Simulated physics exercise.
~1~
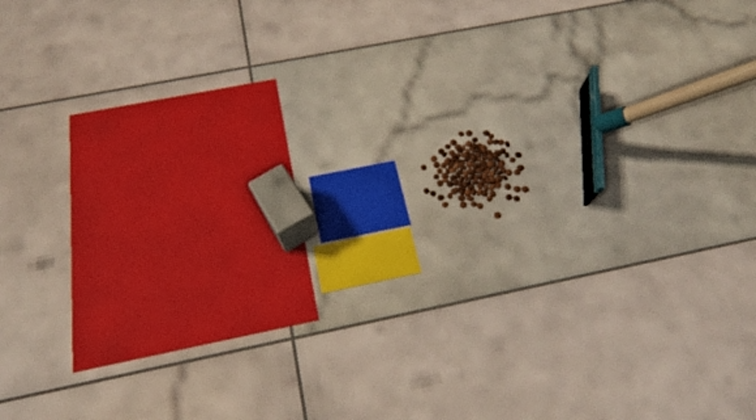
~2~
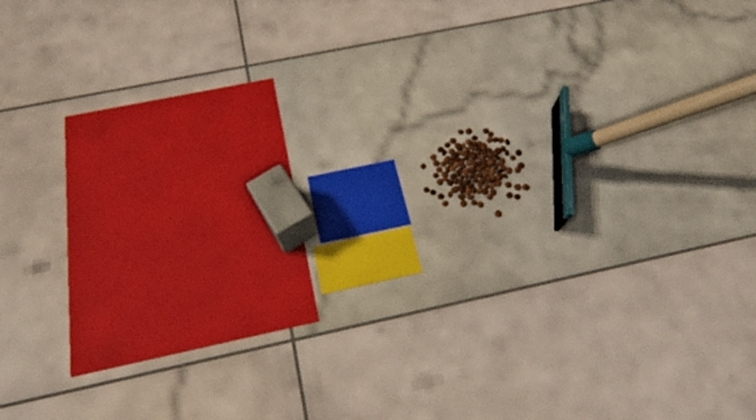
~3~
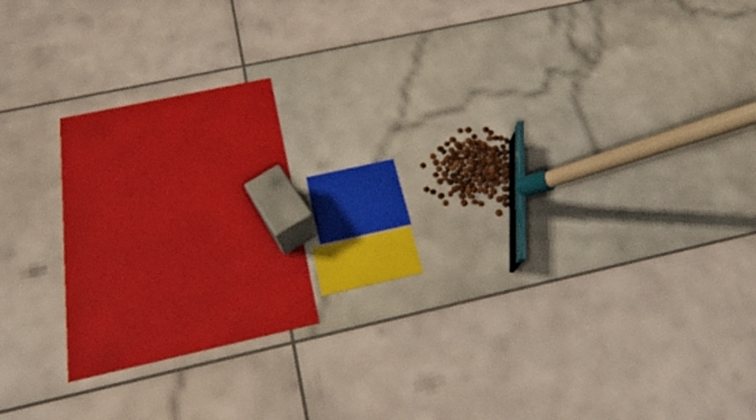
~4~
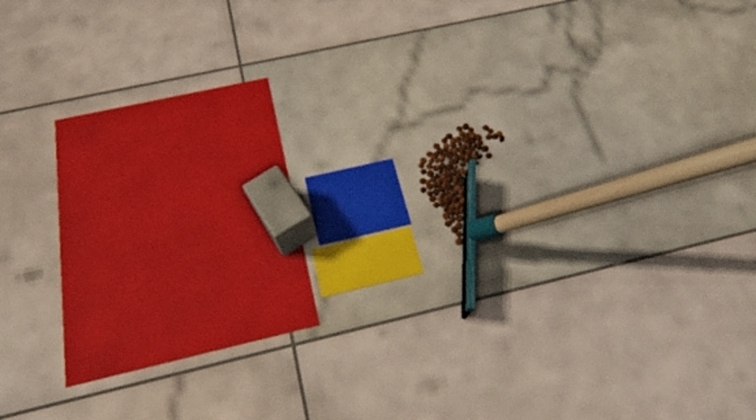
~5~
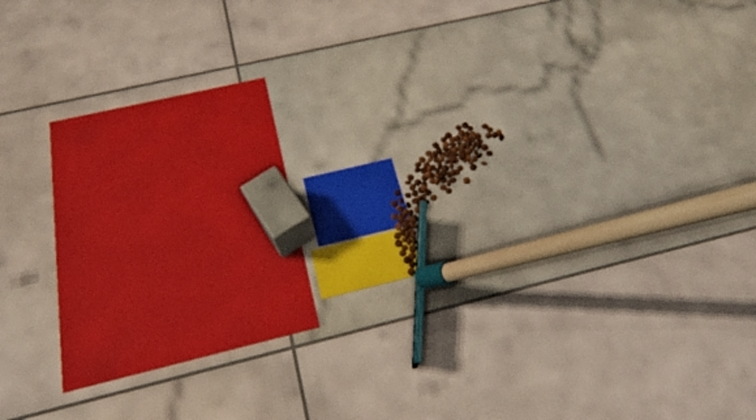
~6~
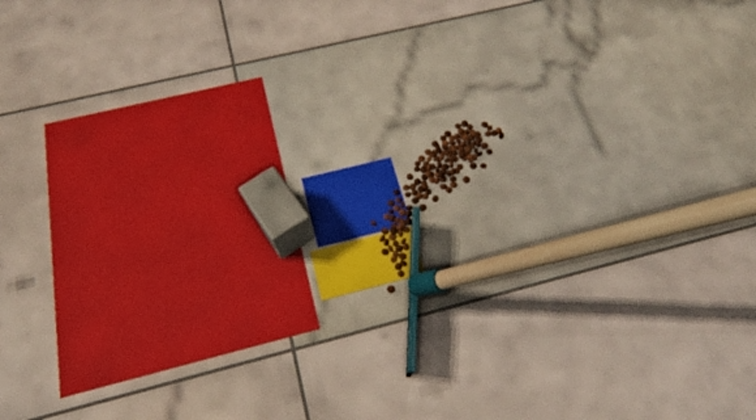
A squeegee sweeps left and down through brown kibble, leaving most of it off the mats.
